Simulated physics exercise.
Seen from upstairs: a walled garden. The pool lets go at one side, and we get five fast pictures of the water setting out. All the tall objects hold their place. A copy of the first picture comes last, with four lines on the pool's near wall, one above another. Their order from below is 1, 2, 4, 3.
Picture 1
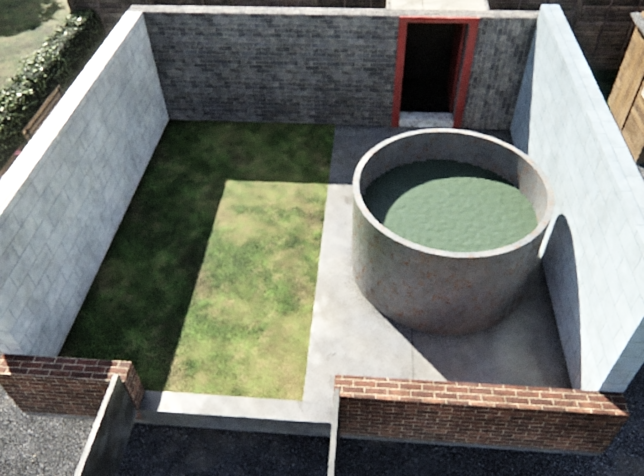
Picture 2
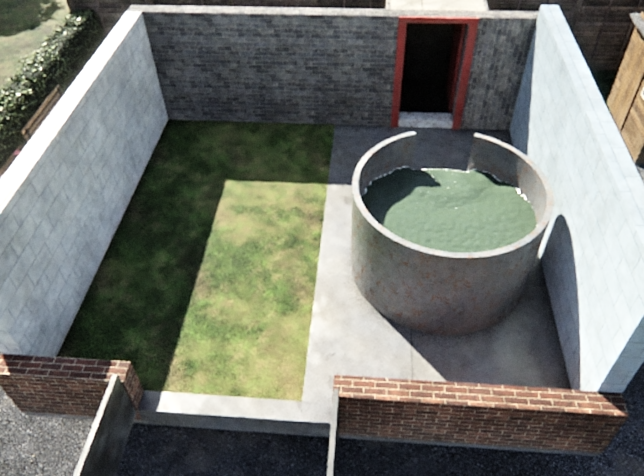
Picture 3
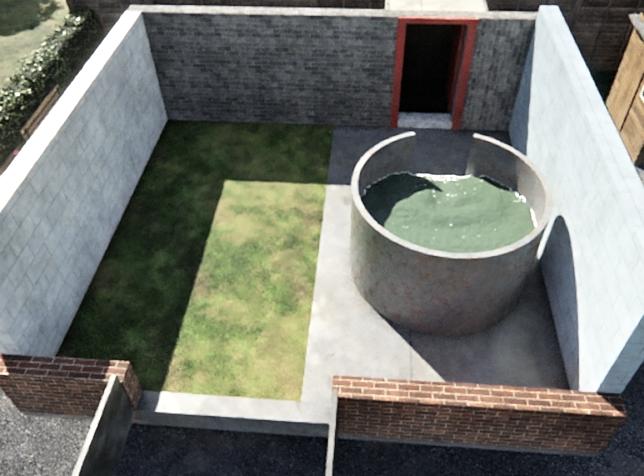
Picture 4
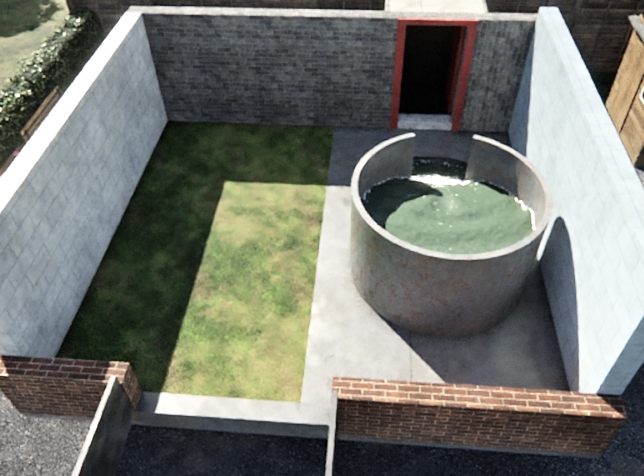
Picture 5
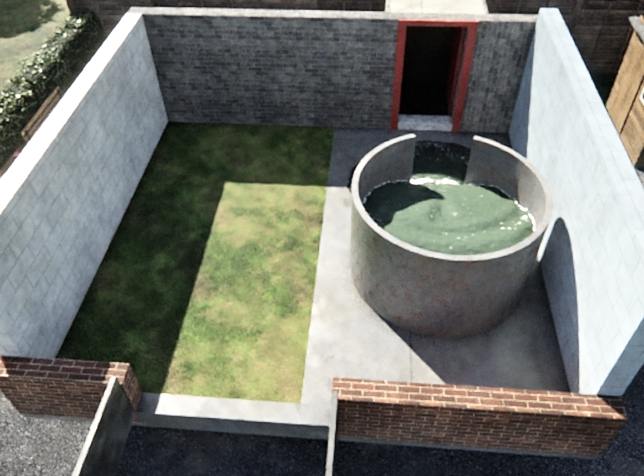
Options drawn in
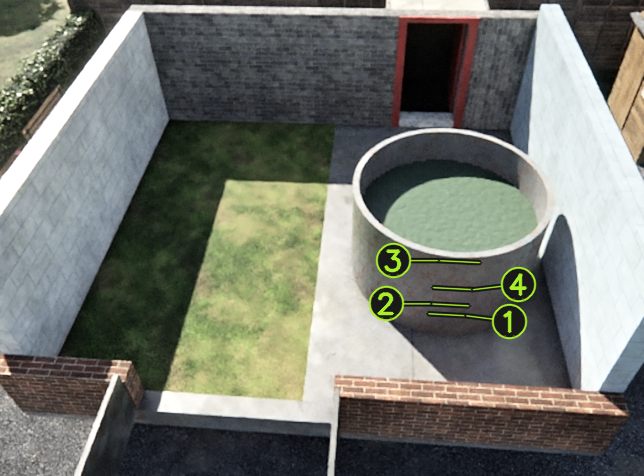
The clip shows a walled garden from above, with grass on the left and a round pool of green water on the right; a gap opens in the pool's far rim, and the water inside ripples and lowers.
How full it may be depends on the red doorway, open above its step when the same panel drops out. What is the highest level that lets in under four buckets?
I would pick mark 1.
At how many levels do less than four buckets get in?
One of the four.
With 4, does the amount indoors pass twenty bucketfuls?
Yes, it does.
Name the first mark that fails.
Mark 2.
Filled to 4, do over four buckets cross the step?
Yes, it does.
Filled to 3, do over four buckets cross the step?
Yes.
On the marked copy, 1 at (447, 314); 2 at (449, 304); 3 at (458, 261); 4 at (453, 288); from the bottom up 1, 2, 4, 3.
If 1 is chosen, a splash gets over, under a bucket.
If 2 is chosen, about 10 bucketfuls get in.
If 3 is chosen, dozens of bucketfuls pour in.
If 4 is chosen, dozens of bucketfuls pour in.
